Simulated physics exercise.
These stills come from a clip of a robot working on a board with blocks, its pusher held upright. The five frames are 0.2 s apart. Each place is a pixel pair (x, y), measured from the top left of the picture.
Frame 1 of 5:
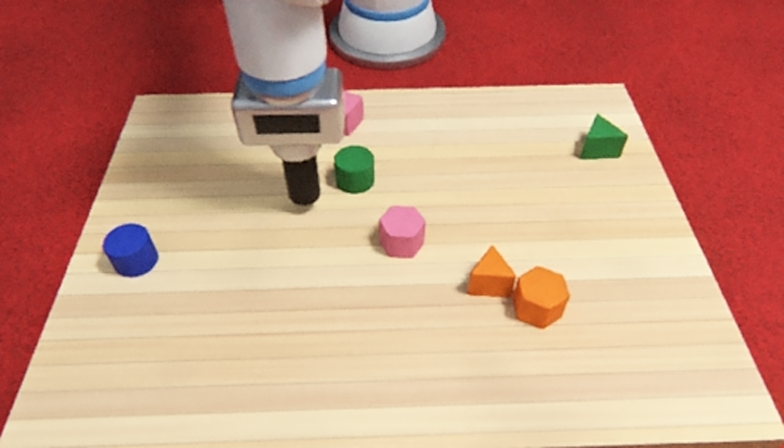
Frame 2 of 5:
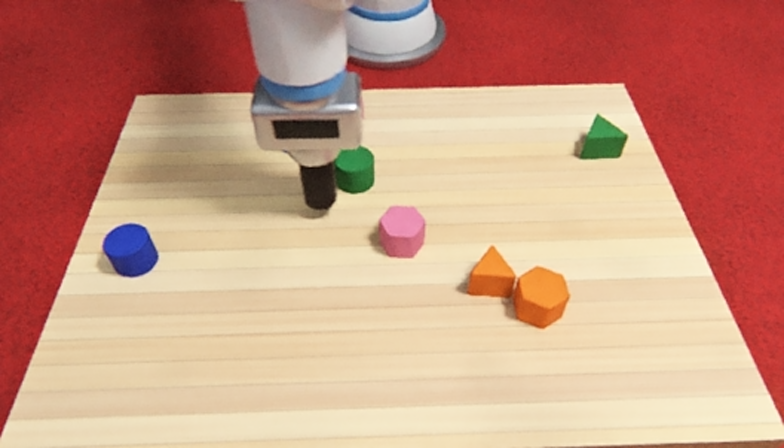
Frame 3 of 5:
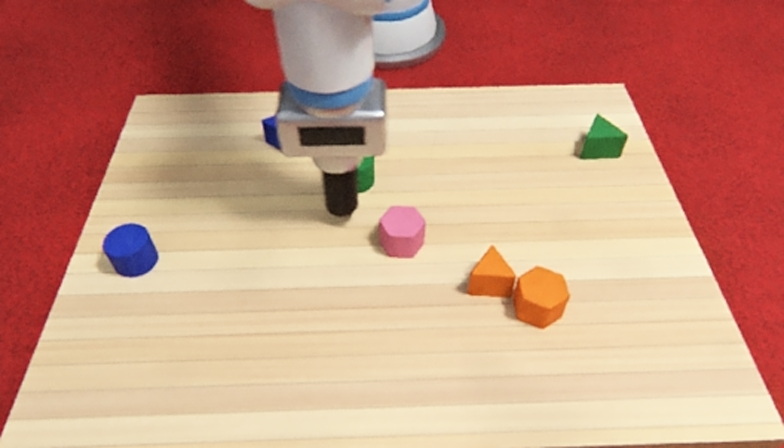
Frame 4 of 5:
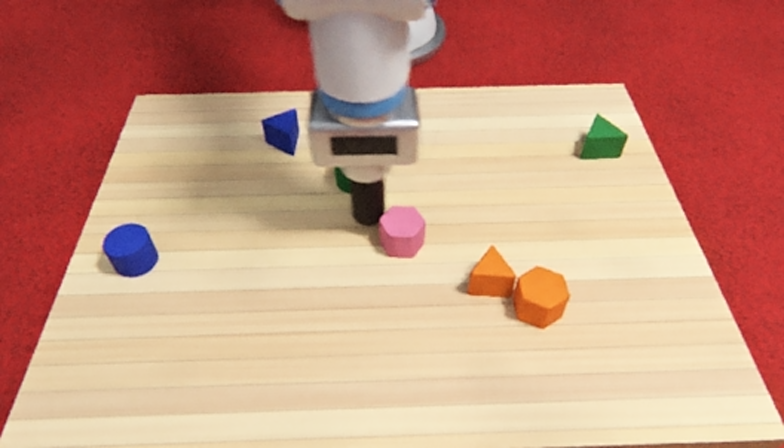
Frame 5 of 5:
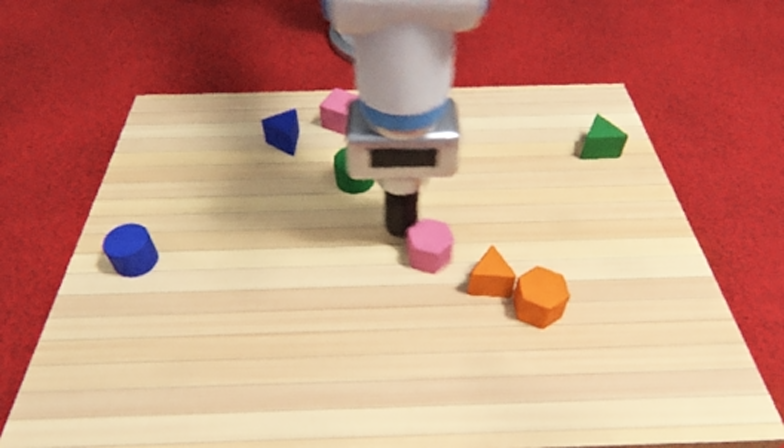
A robot arm with a black-tipped pusher stands over a pale wooden board on red cloth, seen from above and in front by a still camera. A blue cylinder sits left, green, blue and pink blocks lie near the back, a pink hexagon is central, and orange pieces and a green triangle are right. The arm glides rightward, then nudges the pink hexagon slightly right and nearer.
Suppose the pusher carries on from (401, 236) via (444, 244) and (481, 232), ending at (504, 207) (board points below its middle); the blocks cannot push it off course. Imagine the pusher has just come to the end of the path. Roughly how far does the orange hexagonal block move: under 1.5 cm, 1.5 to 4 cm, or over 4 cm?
Up to 1.5 cm.
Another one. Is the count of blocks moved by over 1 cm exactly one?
In short: Yes.
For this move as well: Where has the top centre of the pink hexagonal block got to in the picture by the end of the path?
It ends at (463, 253).
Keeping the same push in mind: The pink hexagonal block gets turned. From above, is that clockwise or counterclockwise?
It goes round the way clock hands do.
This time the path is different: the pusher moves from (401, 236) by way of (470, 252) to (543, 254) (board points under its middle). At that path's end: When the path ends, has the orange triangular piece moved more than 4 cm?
No, that is not how it ends up.
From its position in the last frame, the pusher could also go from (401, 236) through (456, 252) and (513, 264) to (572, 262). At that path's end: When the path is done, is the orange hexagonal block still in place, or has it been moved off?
It is moved from its place.
What follows on the original path. One third of the way, pusher (445, 233); pink hexagonal block (462, 252), turned 35° clockwise; orange triangular piece (495, 268), turned 15° anticlockwise.
Two thirds of the way, pusher (483, 220); pink hexagonal block (463, 253), turned 35° clockwise; orange triangular piece (496, 269), turned 15° anticlockwise.
At the end, pusher (506, 196); pink hexagonal block (463, 253), turned 35° clockwise; orange triangular piece (496, 269), turned 15° anticlockwise; orange hexagonal block unmoved.
